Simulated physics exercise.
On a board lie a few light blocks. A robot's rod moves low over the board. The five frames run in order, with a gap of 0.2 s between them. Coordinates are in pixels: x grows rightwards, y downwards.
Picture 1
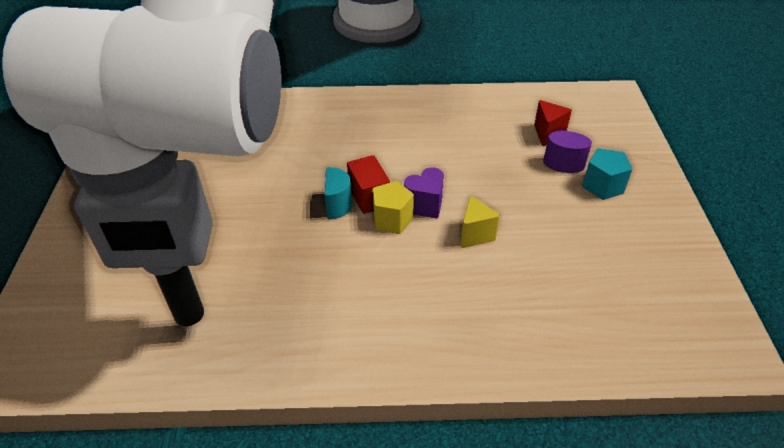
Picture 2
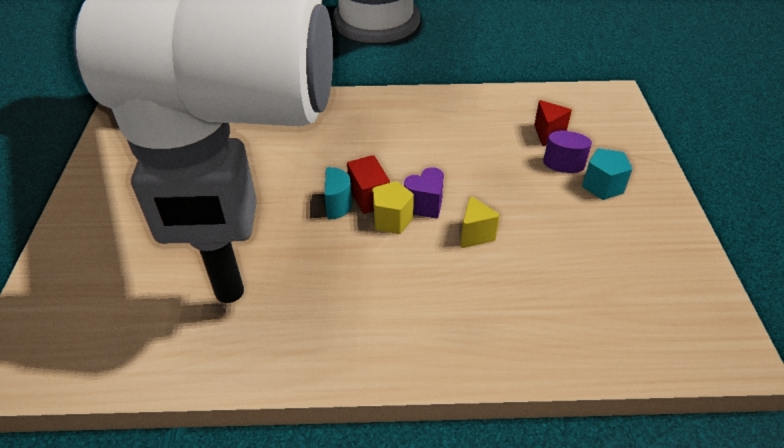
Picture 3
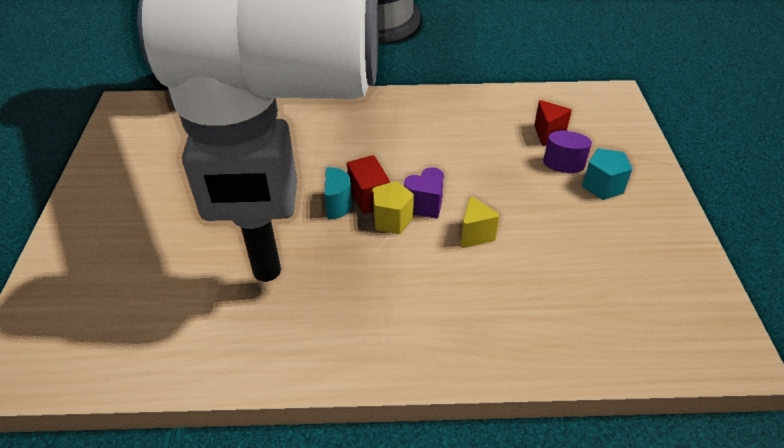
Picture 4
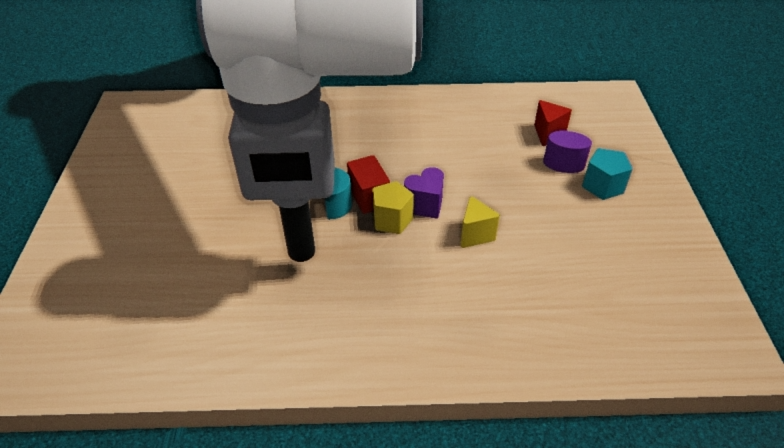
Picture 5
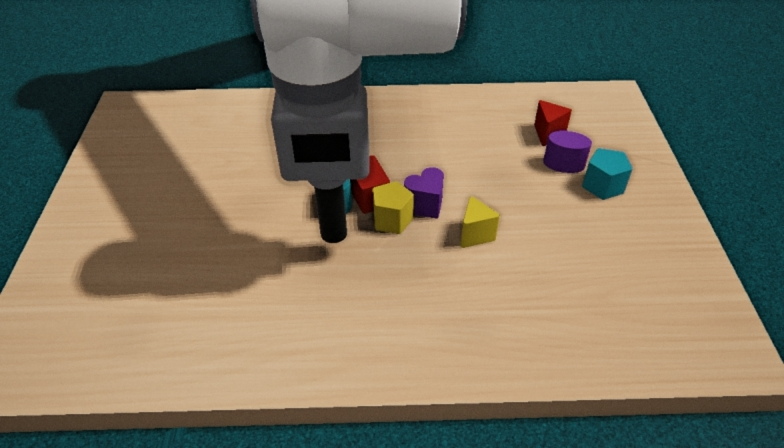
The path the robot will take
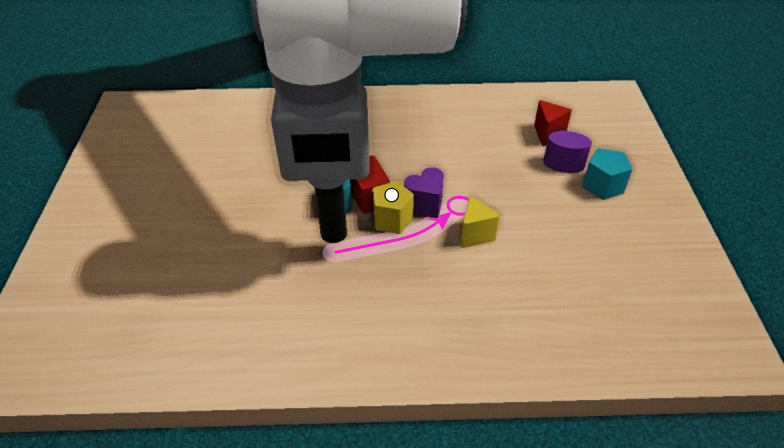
To begin with, a robot arm holds its black rod low over the left side of a wooden board scattered with small red, teal, yellow and purple blocks. The arm then moves steadily right and slightly away, bringing the rod close beside the middle cluster, while every block stays still.
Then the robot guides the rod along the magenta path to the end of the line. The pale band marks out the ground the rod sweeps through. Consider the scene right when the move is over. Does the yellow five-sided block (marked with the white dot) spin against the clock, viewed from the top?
I believe so.
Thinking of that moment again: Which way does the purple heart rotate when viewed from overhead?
From above, the turn goes clockwise.
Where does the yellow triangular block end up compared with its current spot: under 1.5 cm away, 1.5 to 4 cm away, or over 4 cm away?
It slides not even 1.5 cm.
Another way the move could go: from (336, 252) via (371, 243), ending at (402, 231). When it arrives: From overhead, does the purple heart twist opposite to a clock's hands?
Short answer: No.
Path on the board, from (336, 252) via (407, 237), ending at (460, 206); the dot is on the yellow five-sided block.
The first path, step by step. One third of the way, rod at (385, 224); nothing pushed yet.
Two thirds of the way, rod at (430, 210); yellow five-sided block at (404, 189), turned 45° anticlockwise; purple heart at (433, 173), turned 30° clockwise.
At the end, rod at (462, 188); yellow five-sided block at (404, 189), turned 50° anticlockwise; purple heart at (432, 172), turned 30° clockwise; yellow triangular block in place.
